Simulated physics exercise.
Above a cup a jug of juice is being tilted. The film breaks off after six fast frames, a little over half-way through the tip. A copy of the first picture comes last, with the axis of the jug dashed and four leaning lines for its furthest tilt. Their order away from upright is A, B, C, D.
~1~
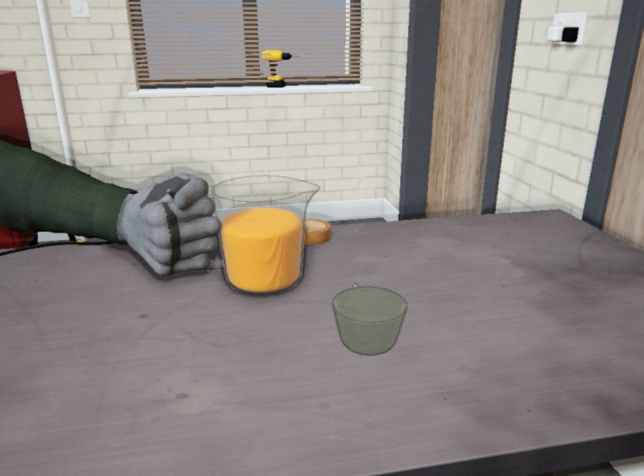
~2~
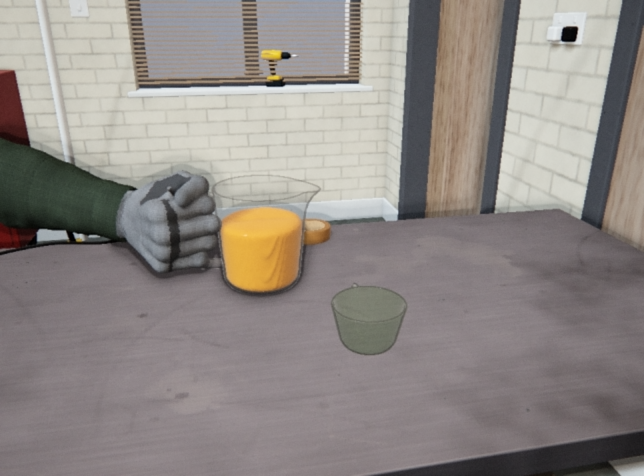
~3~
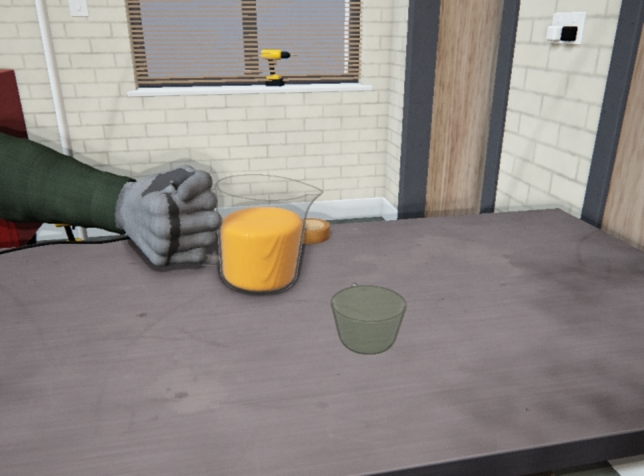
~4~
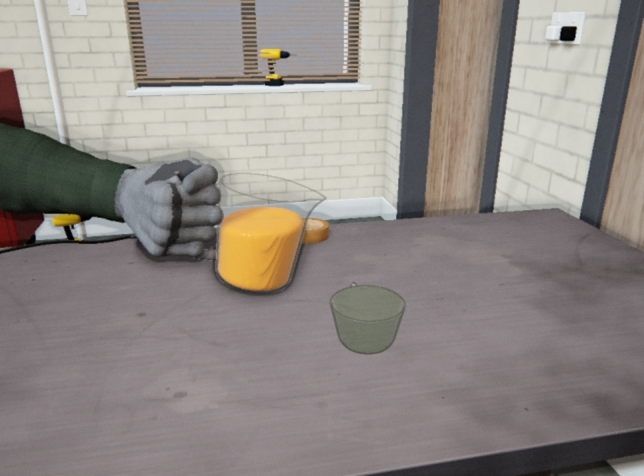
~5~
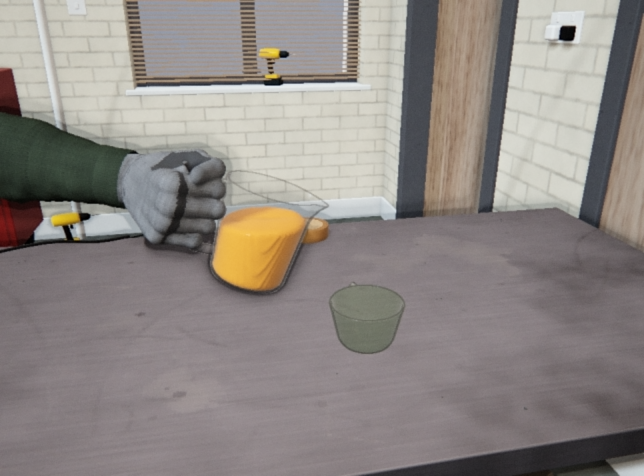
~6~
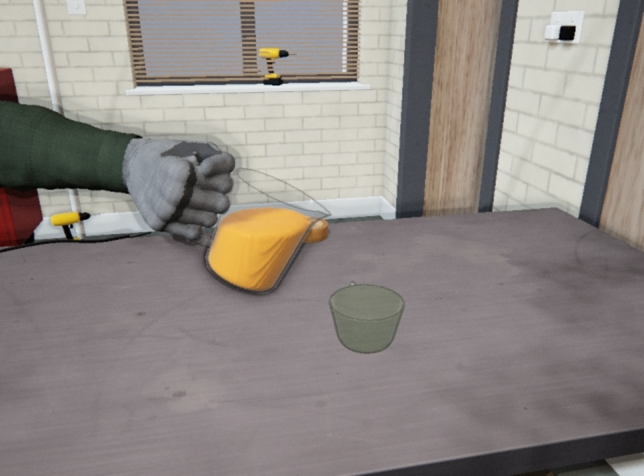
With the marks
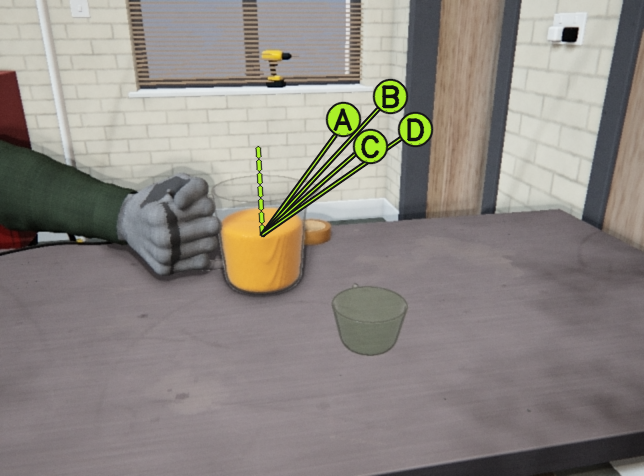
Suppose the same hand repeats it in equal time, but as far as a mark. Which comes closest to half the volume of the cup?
D.
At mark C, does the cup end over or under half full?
Under half.
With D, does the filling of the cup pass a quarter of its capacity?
Yes, it does.
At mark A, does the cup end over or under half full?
Under half.
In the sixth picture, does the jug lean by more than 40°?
No.
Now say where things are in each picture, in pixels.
Upright, lip at (319, 187); rim of the cup round (370, 303); nothing has left yet.
Upright, lip at (319, 188); nothing has left yet.
Tipped about 5°, lip at (321, 191); nothing has left yet.
Tipped about 11°, lip at (324, 197); nothing has left yet.
Tipped about 18°, lip at (327, 204); nothing has left yet.
Tipped about 26°, lip at (330, 213); nothing has left yet.
On the marked copy, A at (335, 135); B at (378, 108); C at (354, 154); D at (400, 138).
With A, the cup ends with about 4 % of what it can hold.
With B, the cup ends with about 14 % of what it can hold.
With C, the cup ends with about 29 % of what it can hold; 3 % of the juice is spilt.
With D, the cup ends with about 51 % of what it can hold; 3 % of the juice is spilt.
